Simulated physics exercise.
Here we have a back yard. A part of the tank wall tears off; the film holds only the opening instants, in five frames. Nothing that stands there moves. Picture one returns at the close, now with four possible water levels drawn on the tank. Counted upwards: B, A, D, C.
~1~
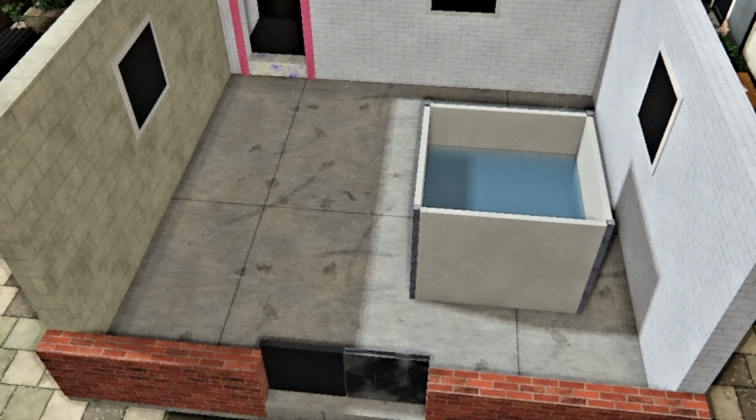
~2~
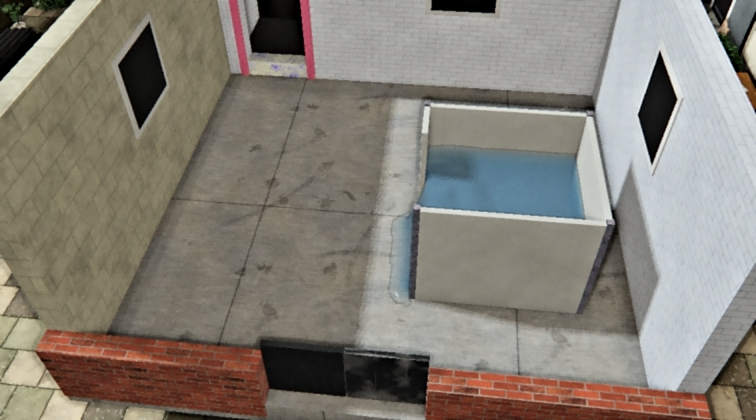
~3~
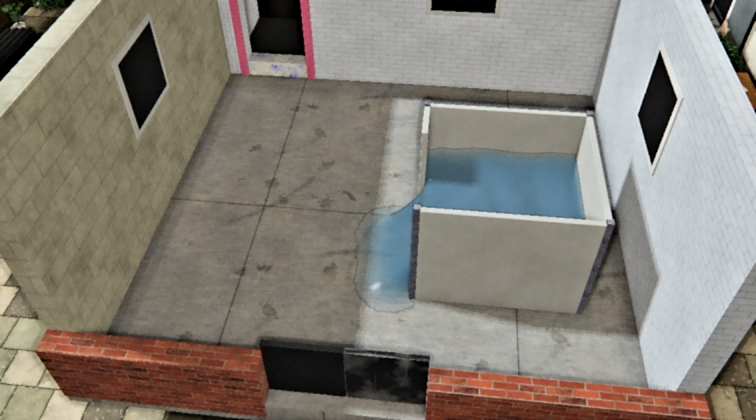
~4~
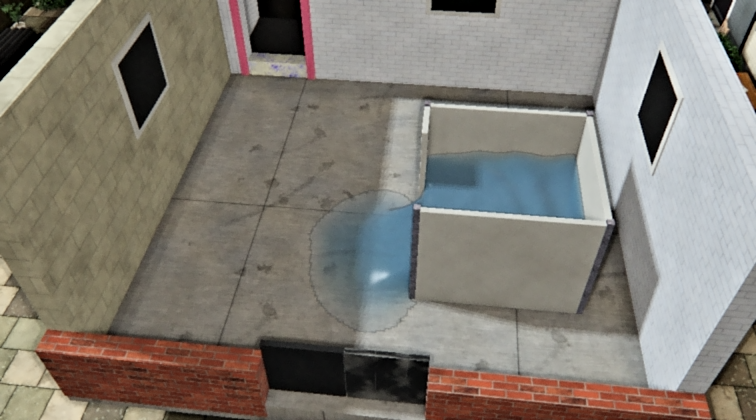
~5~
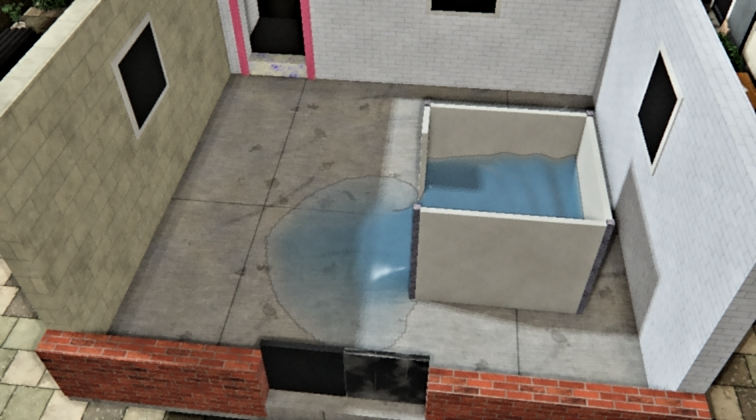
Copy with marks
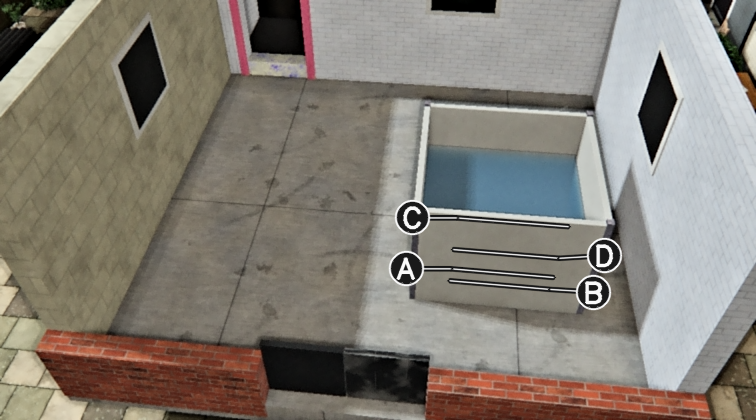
Walled back yard with a pale tank of blue water, water escaping from its left side and spreading across the grey floor.
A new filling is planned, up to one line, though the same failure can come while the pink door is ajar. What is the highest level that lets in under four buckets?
I would pick level D.
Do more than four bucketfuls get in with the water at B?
No, not at all.
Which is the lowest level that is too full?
The answer is C.
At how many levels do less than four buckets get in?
Three.
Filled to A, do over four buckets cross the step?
No.
On the marked copy, A at (502, 273); B at (499, 285); C at (512, 222); D at (505, 253); from the bottom up B, A, D, C.
With A, nothing gets over.
With B, nothing gets over.
With C, about 10 bucketfuls get in.
With D, a splash gets over, under a bucket.
